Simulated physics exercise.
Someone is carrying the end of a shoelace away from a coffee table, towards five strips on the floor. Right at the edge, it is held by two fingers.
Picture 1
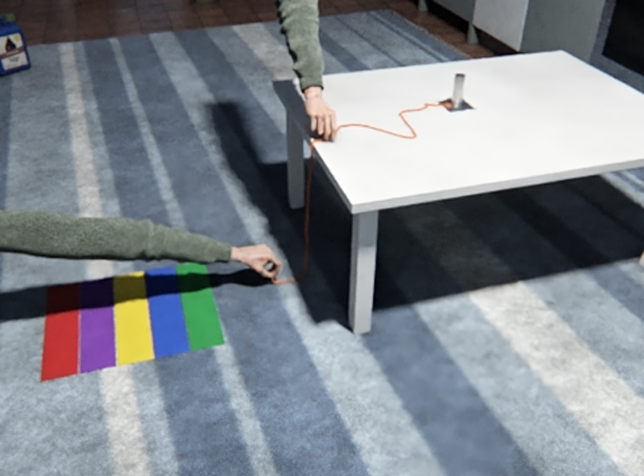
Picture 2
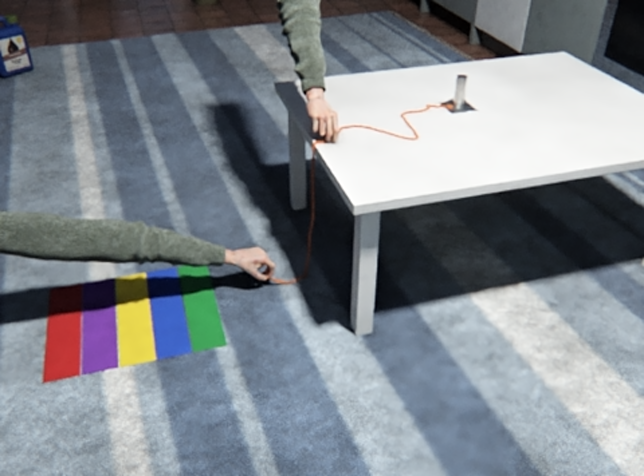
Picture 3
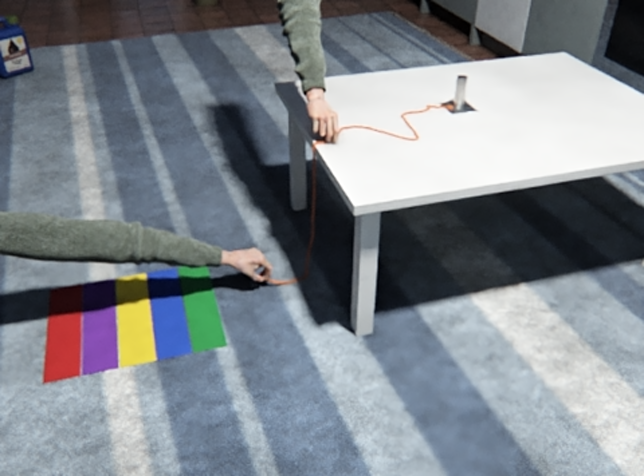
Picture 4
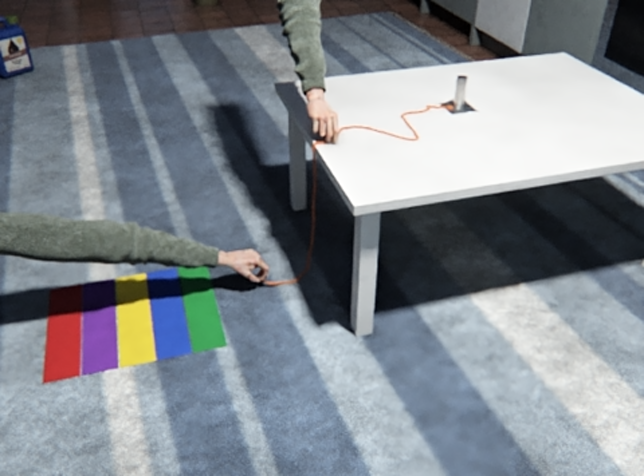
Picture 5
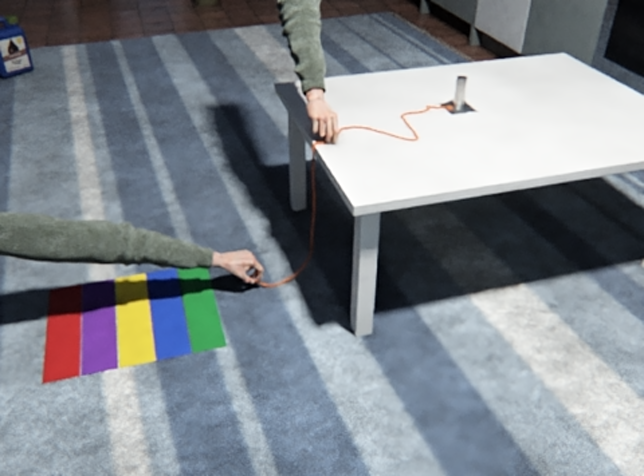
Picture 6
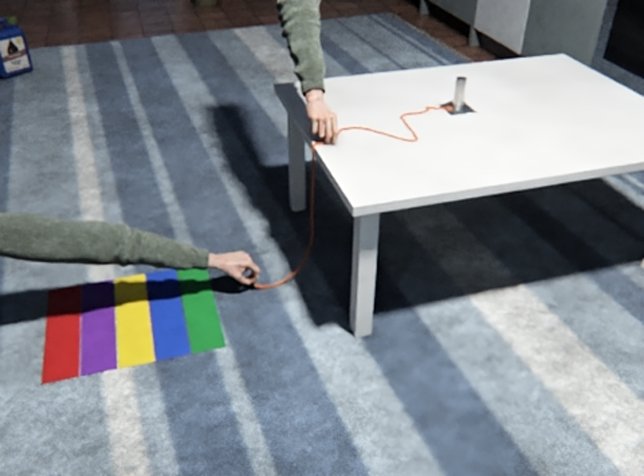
On a striped carpet beside a white table, one hand slowly draws an orange string slightly left while another pins it at the edge.
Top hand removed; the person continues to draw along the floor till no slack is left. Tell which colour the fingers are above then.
They are above red.
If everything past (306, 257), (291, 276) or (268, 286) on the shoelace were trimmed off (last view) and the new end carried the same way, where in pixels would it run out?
About (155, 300) first, then about (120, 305), and finally about (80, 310).
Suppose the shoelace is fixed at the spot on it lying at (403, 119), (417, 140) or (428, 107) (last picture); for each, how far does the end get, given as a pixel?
Near (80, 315), then (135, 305), then (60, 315).
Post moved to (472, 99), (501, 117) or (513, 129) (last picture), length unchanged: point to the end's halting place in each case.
Try by try: (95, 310), (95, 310) and (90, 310).
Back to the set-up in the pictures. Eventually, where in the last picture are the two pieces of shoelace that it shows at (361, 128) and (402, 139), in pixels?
I'd put the first at about (290, 157) and the other at about (332, 137).
Soon after, end near (108, 307); over purple.
After that, end near (74, 313); over red.
At the stop, end near (54, 317); over red. Over red.
